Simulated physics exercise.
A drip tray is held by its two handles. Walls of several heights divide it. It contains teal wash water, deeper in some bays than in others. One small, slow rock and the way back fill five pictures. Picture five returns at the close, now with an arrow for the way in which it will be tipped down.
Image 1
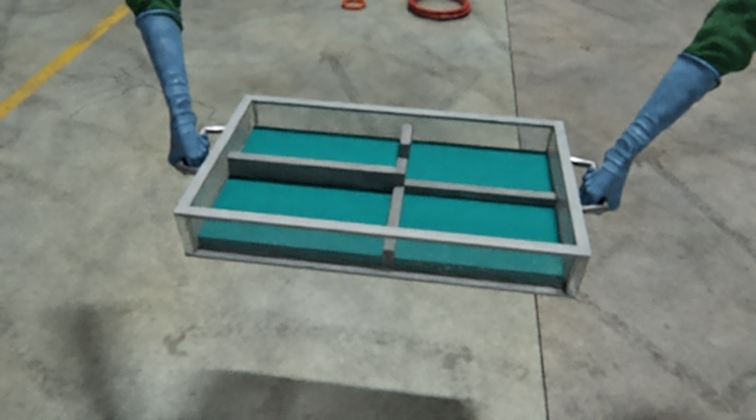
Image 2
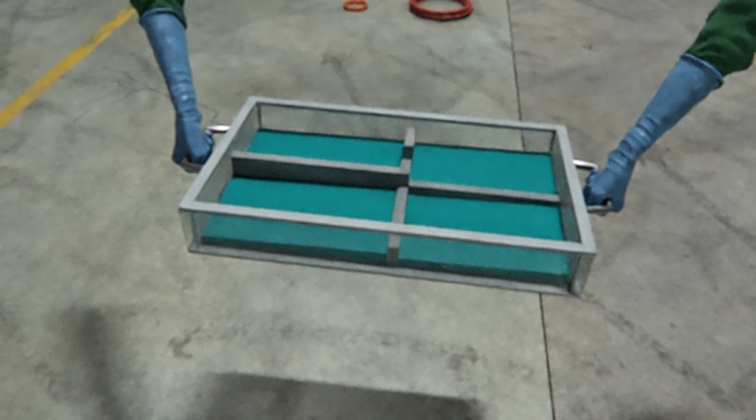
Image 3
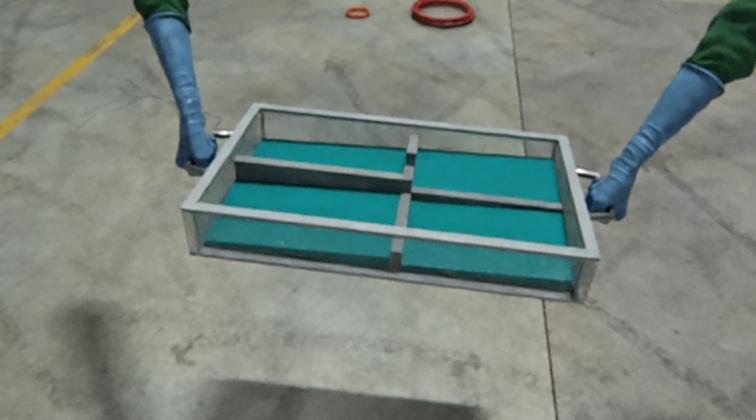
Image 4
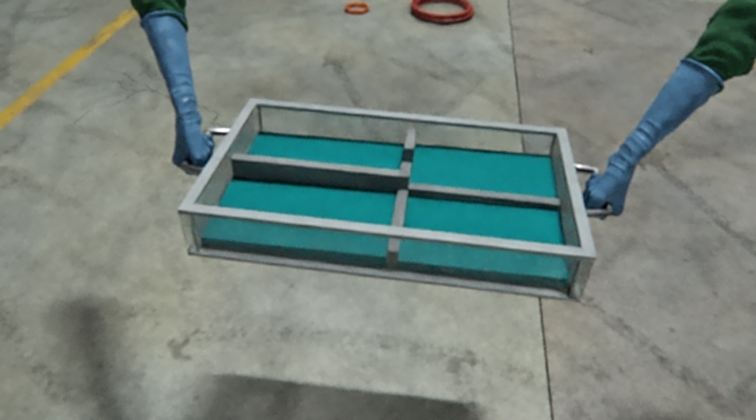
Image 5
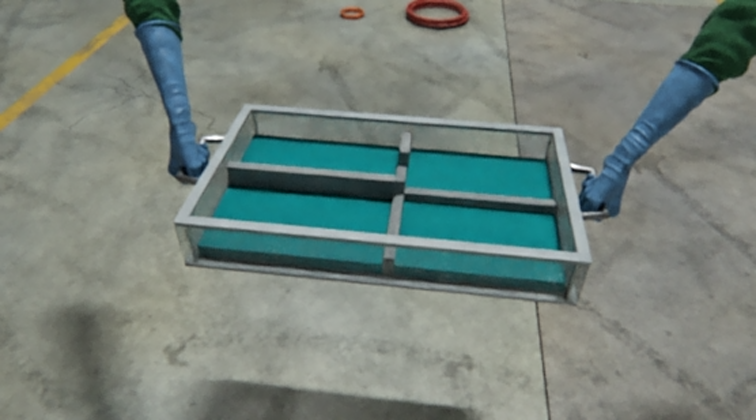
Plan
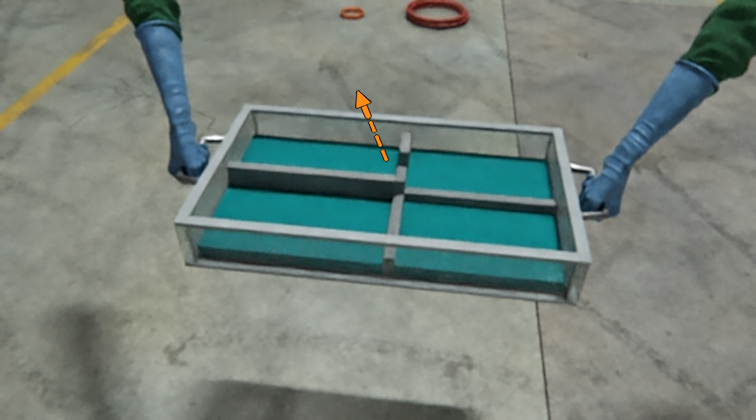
In the video, two blue-gloved hands hold a divided, clear-sided tray of teal liquid by its handles above a concrete floor. They tilt it very slightly down toward the back right, then bring it back level, shifting it only a little.
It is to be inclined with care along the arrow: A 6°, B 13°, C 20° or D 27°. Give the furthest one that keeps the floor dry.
The limit is B.
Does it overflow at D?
Yes.
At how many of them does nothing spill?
Two.
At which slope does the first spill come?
The answer is C.
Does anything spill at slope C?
Yes, it does.
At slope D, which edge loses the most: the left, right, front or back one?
The back rim.
The tray is level; deepest in the back left bay, at (323, 154), shallowest in the front right.
Tipped about 3° down to the back right; no wall is crossed.
Tipped about 4° down to the back right; no wall is crossed.
Tipped about 2° down to the back right; no wall is crossed.
The tray is level; deepest in the back left bay, at (322, 163), shallowest in the front right.
The arrow ends at (359, 96).
Choosing A, nothing spills; the back left bay holds the most.
Choosing B, nothing spills; the back left bay holds the most.
Choosing C, about 8 % goes over the rim.
Choosing D, about 44 % goes over the rim.
